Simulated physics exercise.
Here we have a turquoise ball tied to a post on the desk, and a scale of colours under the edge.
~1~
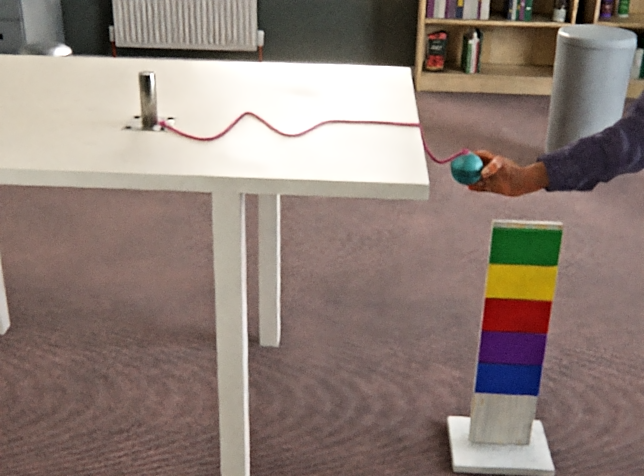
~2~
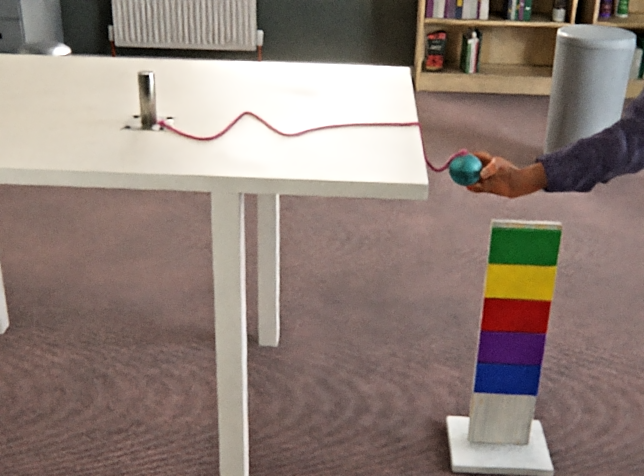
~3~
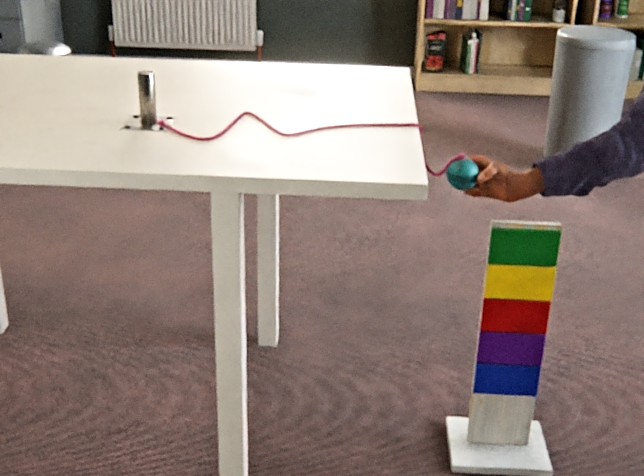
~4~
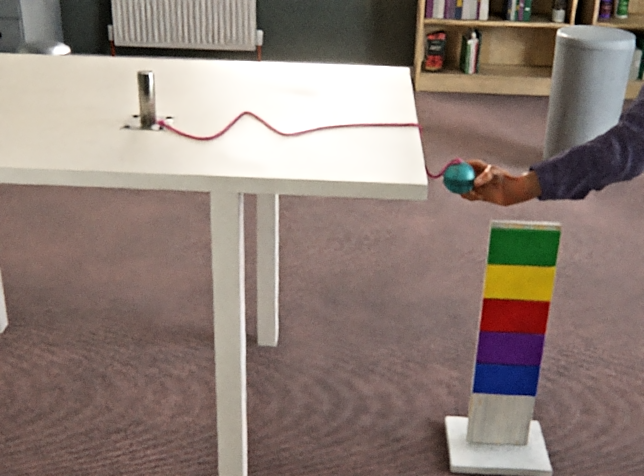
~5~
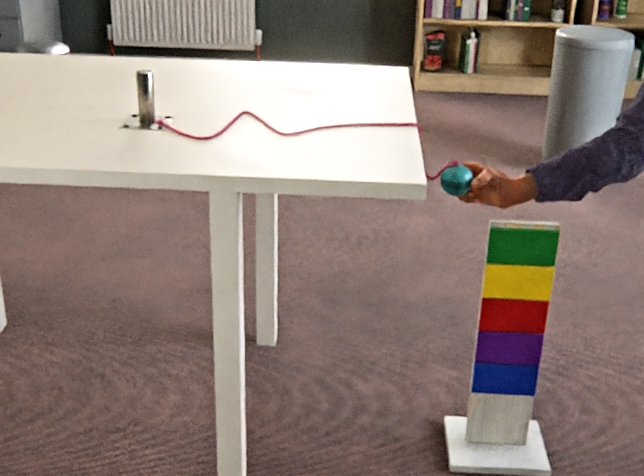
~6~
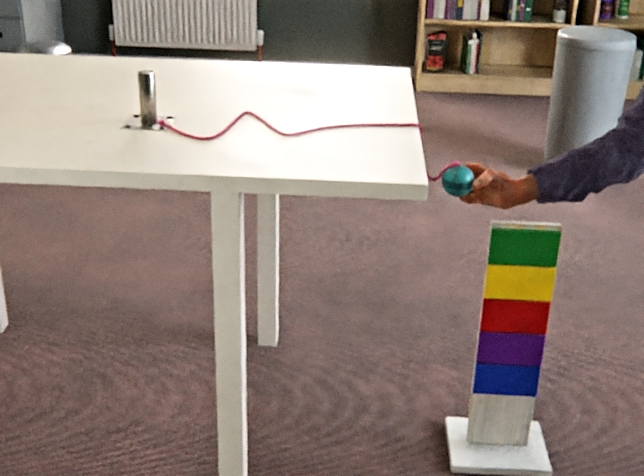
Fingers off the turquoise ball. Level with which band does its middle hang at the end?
The purple one.
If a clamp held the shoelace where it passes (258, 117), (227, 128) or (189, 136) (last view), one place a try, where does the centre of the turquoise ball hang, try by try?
Try by try, around (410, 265), (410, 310) and (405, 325).
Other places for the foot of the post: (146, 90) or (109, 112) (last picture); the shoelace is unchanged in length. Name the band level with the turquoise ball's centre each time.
Try by try: Red; red.
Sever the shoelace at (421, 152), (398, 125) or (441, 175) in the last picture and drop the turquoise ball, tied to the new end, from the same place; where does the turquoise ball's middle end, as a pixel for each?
The places are (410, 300), (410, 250) and (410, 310).
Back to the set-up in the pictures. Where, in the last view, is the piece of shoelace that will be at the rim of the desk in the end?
It lies at about (293, 134).
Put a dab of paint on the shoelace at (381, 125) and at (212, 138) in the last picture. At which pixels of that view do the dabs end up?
They go to (413, 224) and to (238, 125).
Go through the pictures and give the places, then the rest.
In the first frame, turquoise ball (467, 169); green (526, 248); yellow (521, 283); red (517, 317); purple (513, 349); blue (509, 380).
In the second frame, turquoise ball (465, 170); shoelace through (184, 134) (233, 123) (269, 126) (328, 127) (410, 125).
In the third frame, turquoise ball (463, 174).
In the fourth frame, turquoise ball (460, 178); shoelace through (183, 134) (232, 123) (269, 126) (330, 127) (412, 126).
In the fifth frame, turquoise ball (456, 180).
In the sixth frame, turquoise ball (458, 181); shoelace through (184, 134) (233, 123) (270, 126) (331, 127) (413, 126).
Soon after, ball near (378, 334); level with purple.
After that, ball near (418, 344); level with purple.
In the end, ball near (402, 345); level with purple. The shoelace holds its middle at purple.
